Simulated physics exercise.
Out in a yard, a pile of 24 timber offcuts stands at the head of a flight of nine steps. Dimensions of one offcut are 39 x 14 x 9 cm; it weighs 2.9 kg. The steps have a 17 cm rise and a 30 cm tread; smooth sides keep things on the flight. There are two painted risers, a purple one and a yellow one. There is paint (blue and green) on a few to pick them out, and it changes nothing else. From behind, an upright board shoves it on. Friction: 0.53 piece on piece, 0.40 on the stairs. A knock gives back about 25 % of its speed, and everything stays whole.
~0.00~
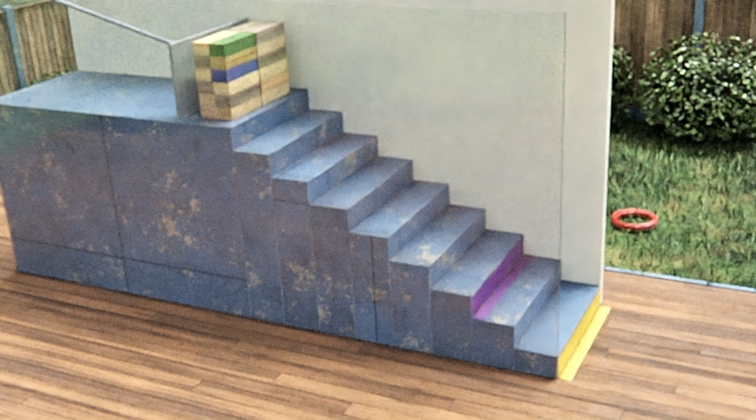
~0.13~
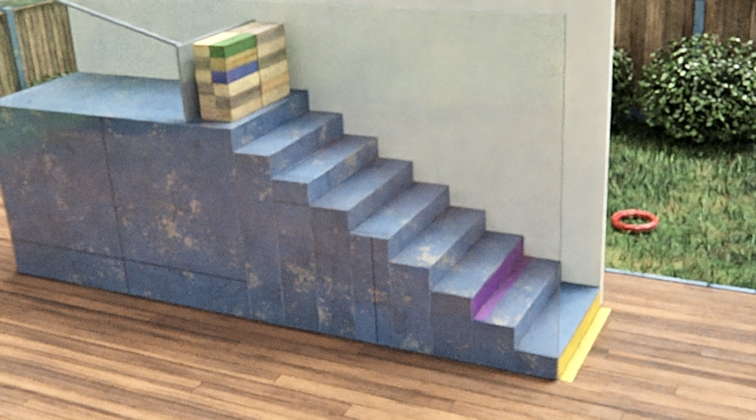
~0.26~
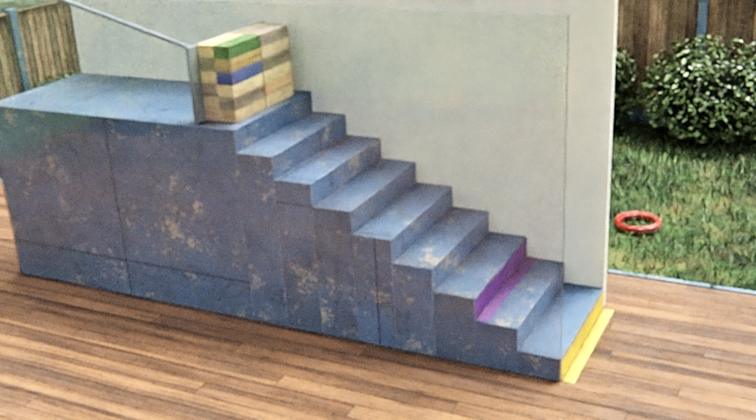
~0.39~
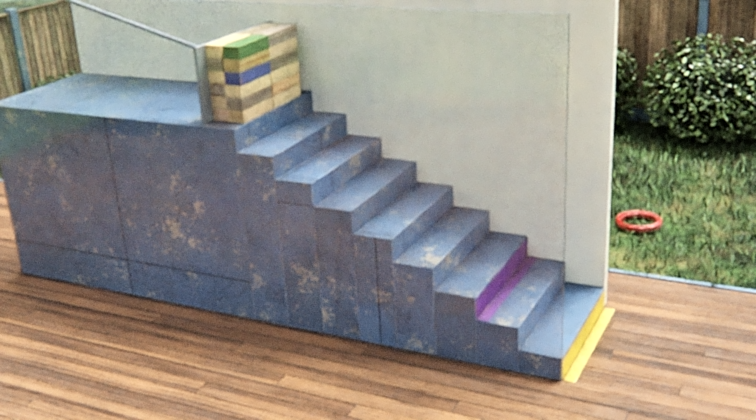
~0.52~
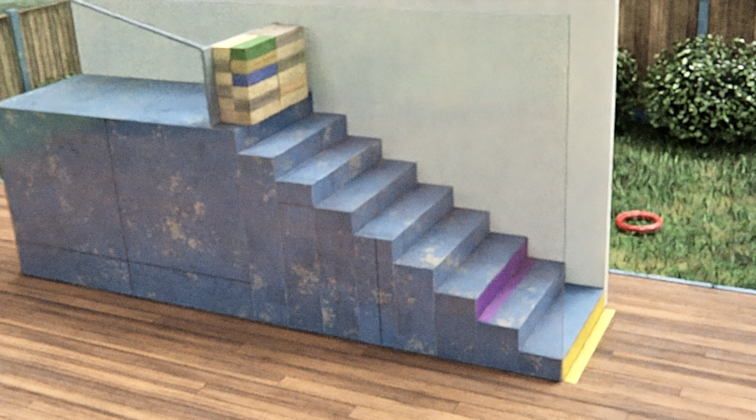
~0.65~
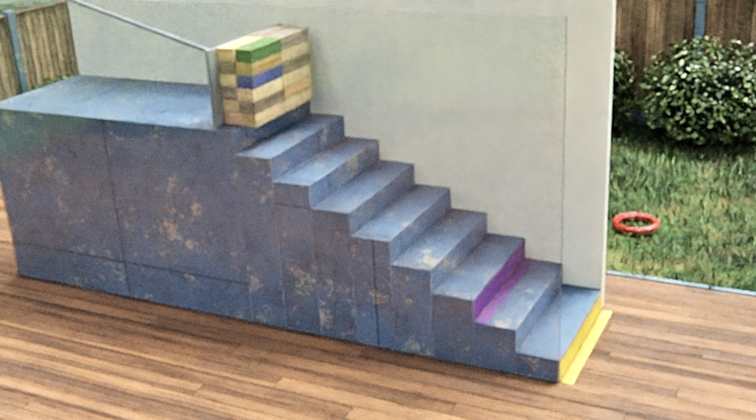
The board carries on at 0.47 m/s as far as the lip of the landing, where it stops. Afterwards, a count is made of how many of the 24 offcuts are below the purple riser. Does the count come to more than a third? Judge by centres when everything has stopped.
No.
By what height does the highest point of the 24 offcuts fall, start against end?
Roughly 50 centimetres lower at the end.
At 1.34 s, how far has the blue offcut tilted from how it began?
I'd estimate close to 70°.
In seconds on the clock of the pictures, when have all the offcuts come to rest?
At roughly 3.5 s.
Around 0.88 s, none of the 24 offcuts below the purple riser, 24 disturbed; green offcut tipped 11°, 17 cm lower; blue offcut tipped 8°, 17 cm lower.
Around 1.34 s, none of the 24 offcuts below the purple riser, 24 disturbed; blue offcut tipped 68°, 35 cm lower; green offcut tipped 64°, 46 cm lower.
Around 2.22 s, 2 of the 24 offcuts below the purple riser; green offcut upside down; blue offcut upside down.
Finally (3.6 s), 4 of the 24 offcuts below the purple riser; green offcut upside down; blue offcut upside down. That is 17 per cent. Seen by the last camera, middles, green offcut near (398, 208), blue offcut near (349, 167).
